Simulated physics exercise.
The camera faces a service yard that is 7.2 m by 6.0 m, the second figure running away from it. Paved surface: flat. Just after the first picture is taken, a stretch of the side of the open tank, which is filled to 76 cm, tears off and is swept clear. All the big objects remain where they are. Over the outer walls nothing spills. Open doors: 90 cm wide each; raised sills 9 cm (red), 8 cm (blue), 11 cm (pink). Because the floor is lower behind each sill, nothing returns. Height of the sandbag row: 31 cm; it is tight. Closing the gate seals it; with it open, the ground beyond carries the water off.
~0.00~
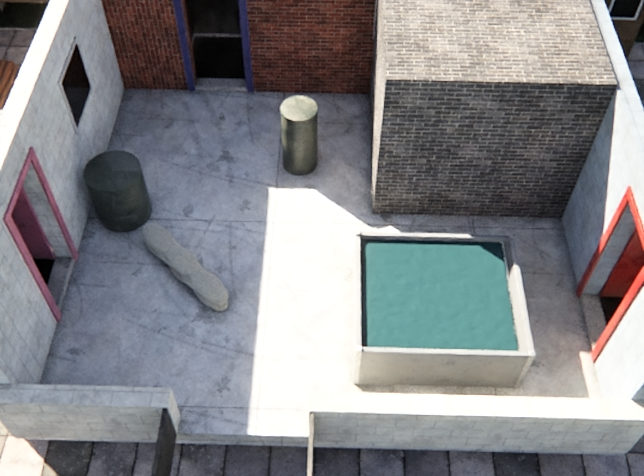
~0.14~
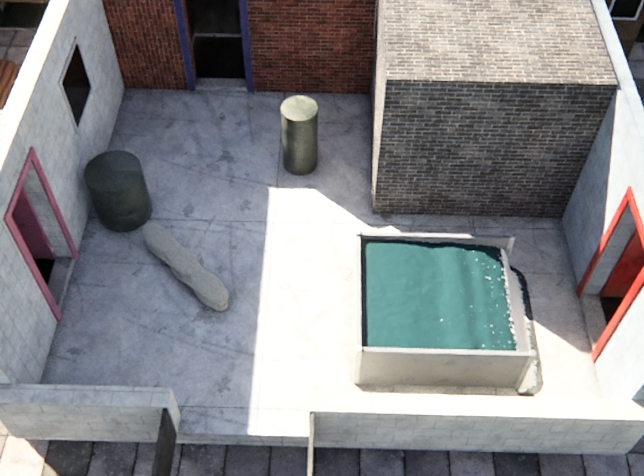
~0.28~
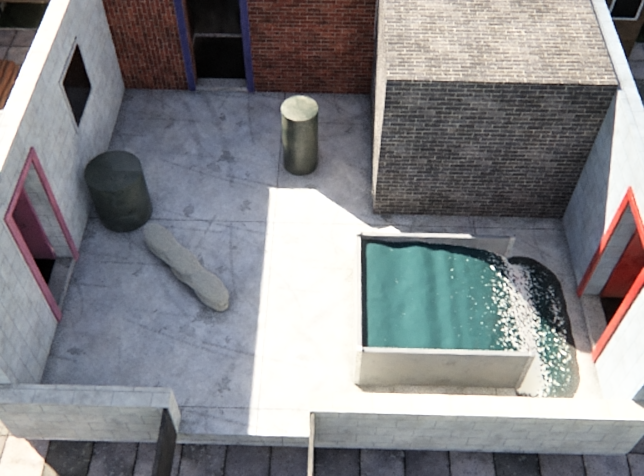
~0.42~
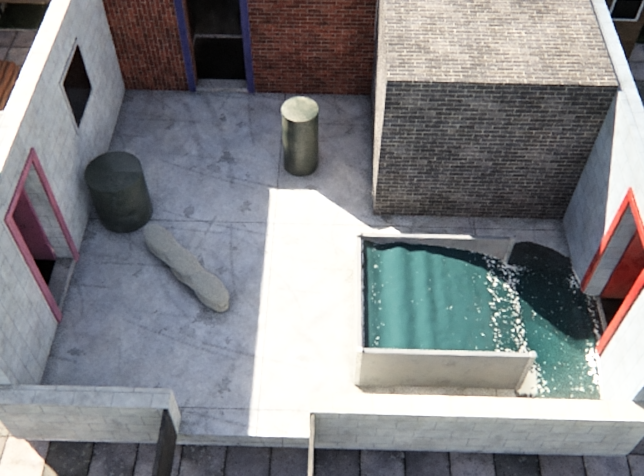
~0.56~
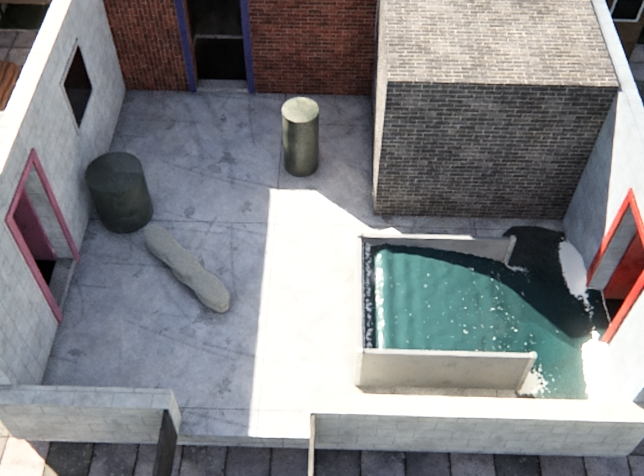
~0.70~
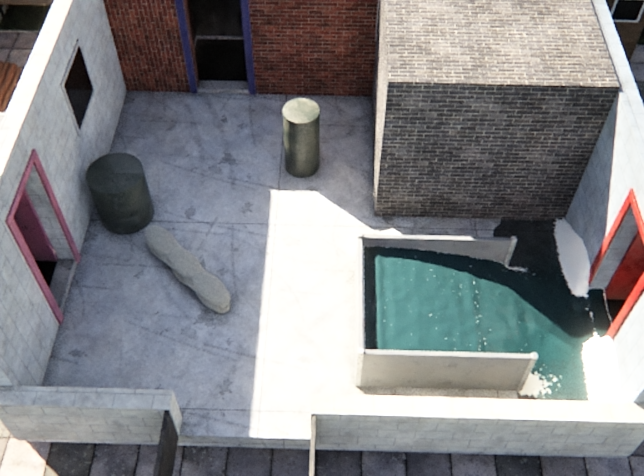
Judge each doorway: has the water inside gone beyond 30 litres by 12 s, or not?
Judgement: The red door beyond; the blue door not beyond; the pink door not beyond.
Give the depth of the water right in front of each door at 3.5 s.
Depths (cm): Red = 20; blue = 0; pink = 0.
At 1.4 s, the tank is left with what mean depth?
About 36 cm.
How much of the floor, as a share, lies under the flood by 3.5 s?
Near 55 per cent is wet.
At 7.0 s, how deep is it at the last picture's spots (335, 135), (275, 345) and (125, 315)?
Close to 0, 4 and 5 centimetres.
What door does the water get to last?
That would be the blue one.
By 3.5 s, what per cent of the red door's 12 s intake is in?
Share: ~ 95 %.
After 1.4 s water covers 15 % of the floor and is deepest (50 cm) near (602, 428); red door 48 cm at the sill, 337 L in, blue door not reached, pink door not reached.
After 2.2 s water covers 25 % of the floor and is deepest (40 cm) near (557, 224); red door 35 cm at the sill, 588 L in, blue door not reached, pink door not reached.
After 3.5 s water covers 55 % of the floor and is deepest (24 cm) near (545, 224); red door 20 cm at the sill, 739 L in, blue door not reached, pink door not reached.
After 7.0 s water covers 80 % of the floor and is deepest (14 cm) near (137, 95); red door 9 cm at the sill, 790 L in, blue door 6 cm at the sill, 0 L in, pink door 5 cm at the sill, 0 L in.
After 12.0 s water covers 95 % of the floor and is deepest (8 cm) near (574, 363); red door 7 cm at the sill, 797 L in, blue door 5 cm at the sill, 0 L in, pink door 5 cm at the sill, 0 L in.
